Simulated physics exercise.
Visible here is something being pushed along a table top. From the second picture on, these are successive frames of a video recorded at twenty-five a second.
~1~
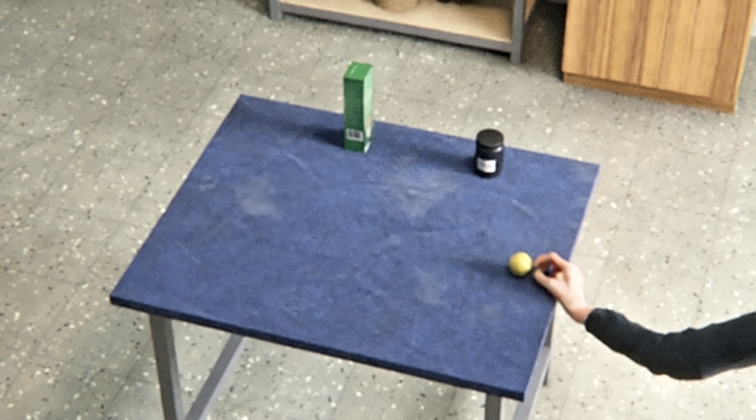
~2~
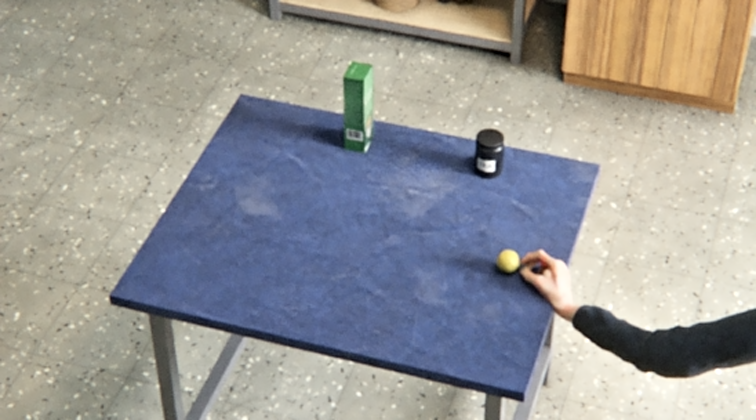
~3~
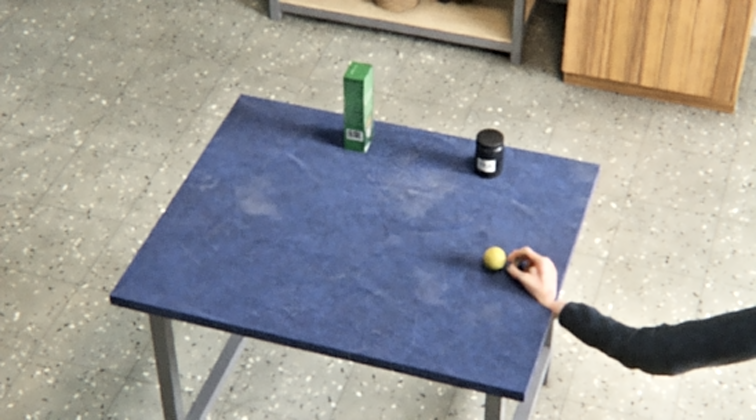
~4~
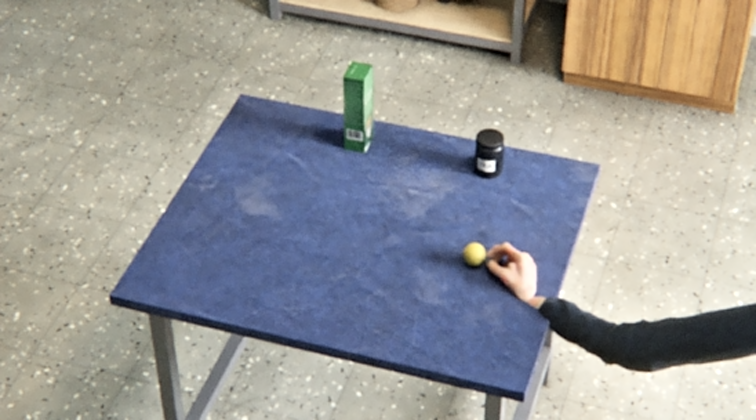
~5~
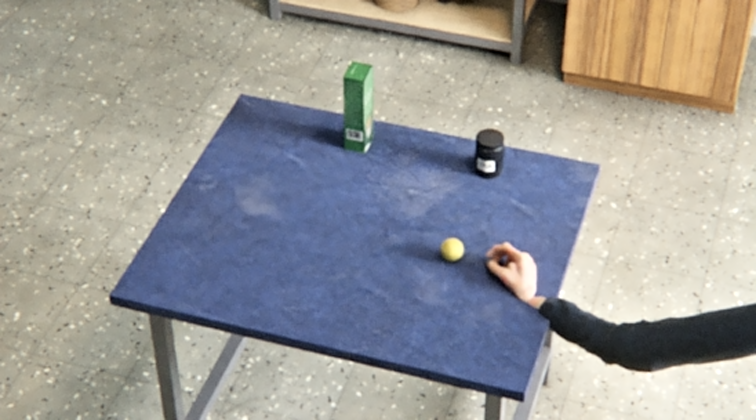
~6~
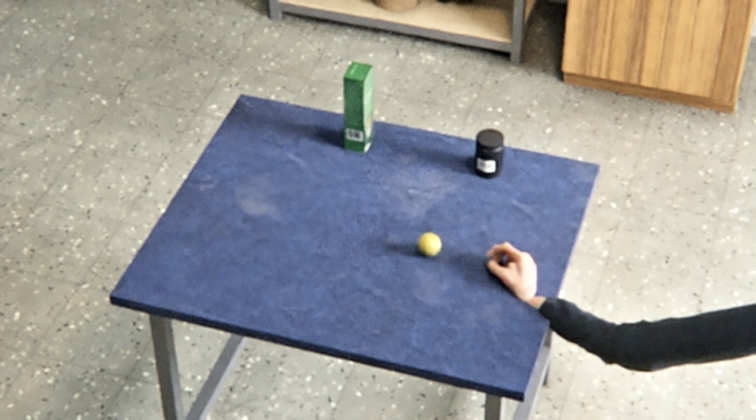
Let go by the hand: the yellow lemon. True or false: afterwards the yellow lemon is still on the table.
False.
Then, 0.40 s later than the last frame, yellow lemon moved well along near (224, 201).
Then, 0.80 s later than the last frame, yellow lemon now off the table.
When it is over, off the table, yellow lemon.
